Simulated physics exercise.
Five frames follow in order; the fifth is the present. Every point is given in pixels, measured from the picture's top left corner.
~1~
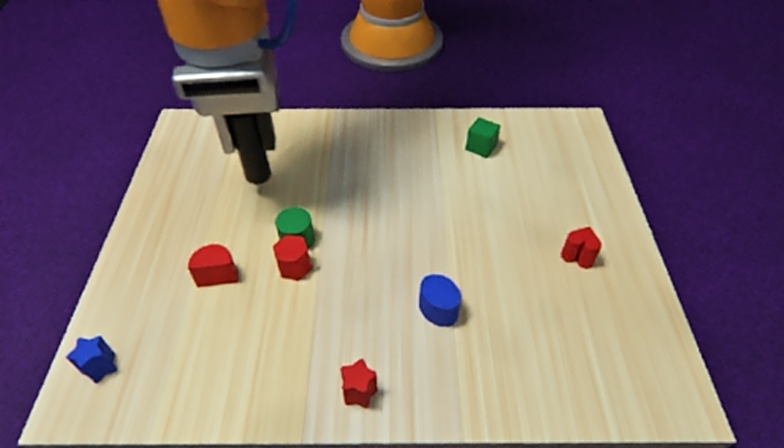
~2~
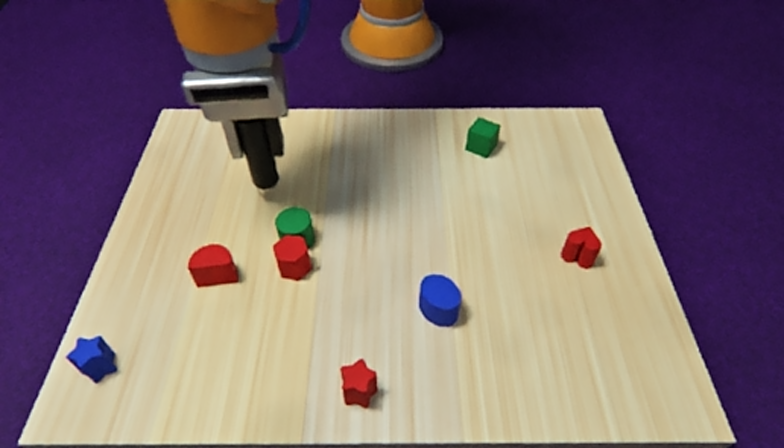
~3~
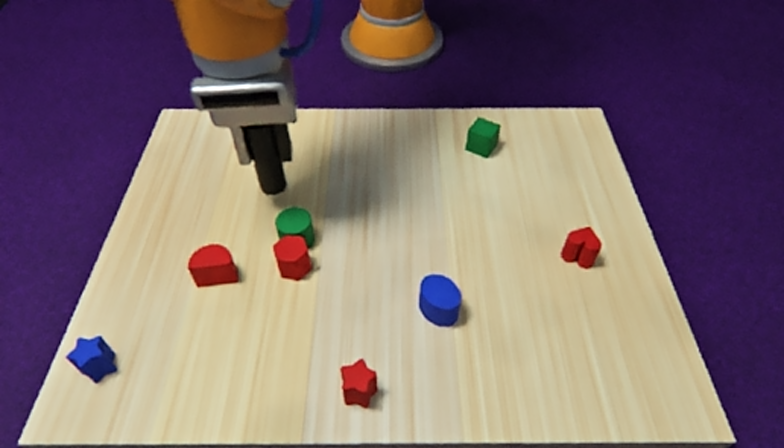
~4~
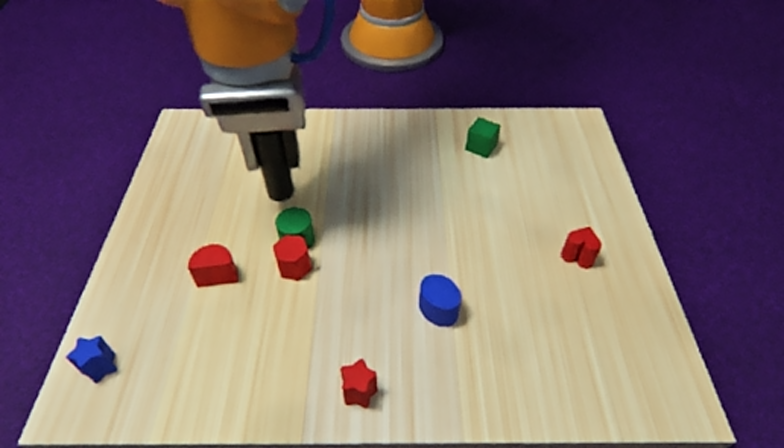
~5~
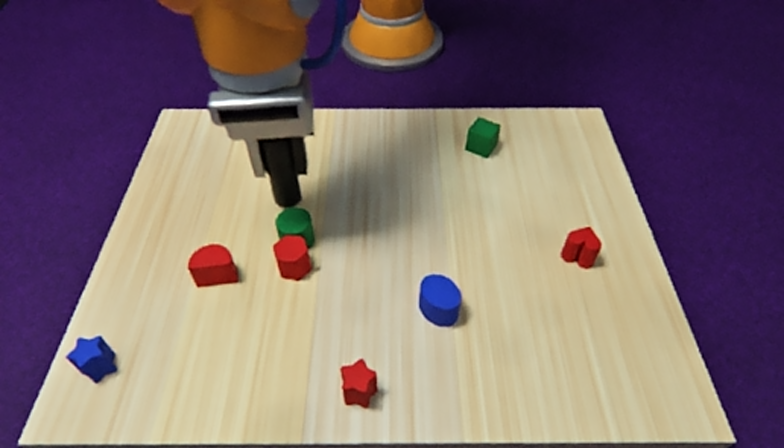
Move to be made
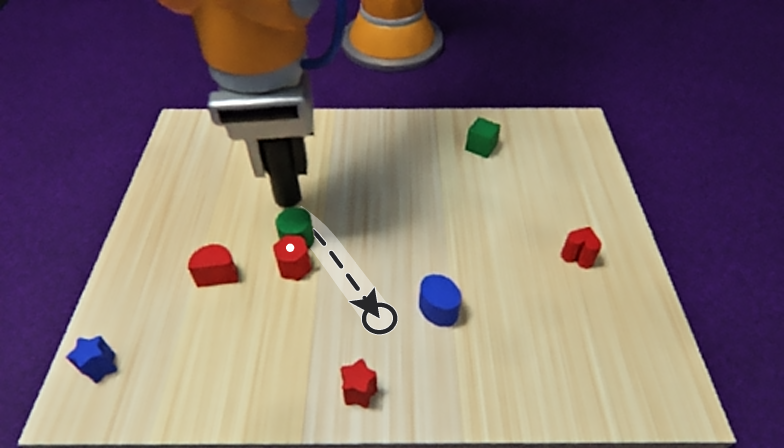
The clip opens on a robot arm holding a dark stick over a wooden board scattered with red, blue and green blocks. The stick moves a short way right and toward the viewer, drawing close to the green circle just behind the red hexagon, while all the blocks stay still.
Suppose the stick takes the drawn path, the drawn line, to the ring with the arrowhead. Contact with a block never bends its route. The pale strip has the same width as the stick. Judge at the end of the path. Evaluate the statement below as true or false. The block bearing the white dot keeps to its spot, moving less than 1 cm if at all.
The claim does not hold.
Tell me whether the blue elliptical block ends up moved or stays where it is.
Here the blue elliptical block stays on its spot.
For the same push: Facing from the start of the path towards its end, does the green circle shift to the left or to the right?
It heads right.
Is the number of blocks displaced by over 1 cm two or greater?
Yes, I think so.
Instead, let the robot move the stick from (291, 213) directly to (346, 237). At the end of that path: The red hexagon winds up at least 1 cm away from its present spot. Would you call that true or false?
That is true.
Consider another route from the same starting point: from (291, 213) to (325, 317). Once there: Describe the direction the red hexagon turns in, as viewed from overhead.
Looking from above, the answer is clockwise.
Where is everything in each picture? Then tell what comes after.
The first picture shows stick tip at (258, 176); block tops, red hexagon at (290, 248); green circle at (293, 220); blue elliptical block at (441, 291).
The second picture shows stick at (266, 181); blocks unchanged.
The third picture shows stick at (274, 186); blocks unchanged.
The fourth picture shows stick at (281, 192); blocks unchanged.
The fifth picture shows stick at (288, 199); red hexagon at (290, 248); green circle at (293, 220); blue elliptical block at (441, 291).
Path on the board, from (291, 213) by way of (336, 259) to (380, 318); the dot is on the red hexagon.
What follows on the original path. One third of the way, stick at (321, 228); red hexagon at (279, 271); green circle at (302, 245).
Two thirds of the way, stick at (349, 265); red hexagon at (273, 276); green circle at (306, 258).
At the end, stick at (379, 305); red hexagon at (273, 276); green circle at (306, 258); blue elliptical block in place.
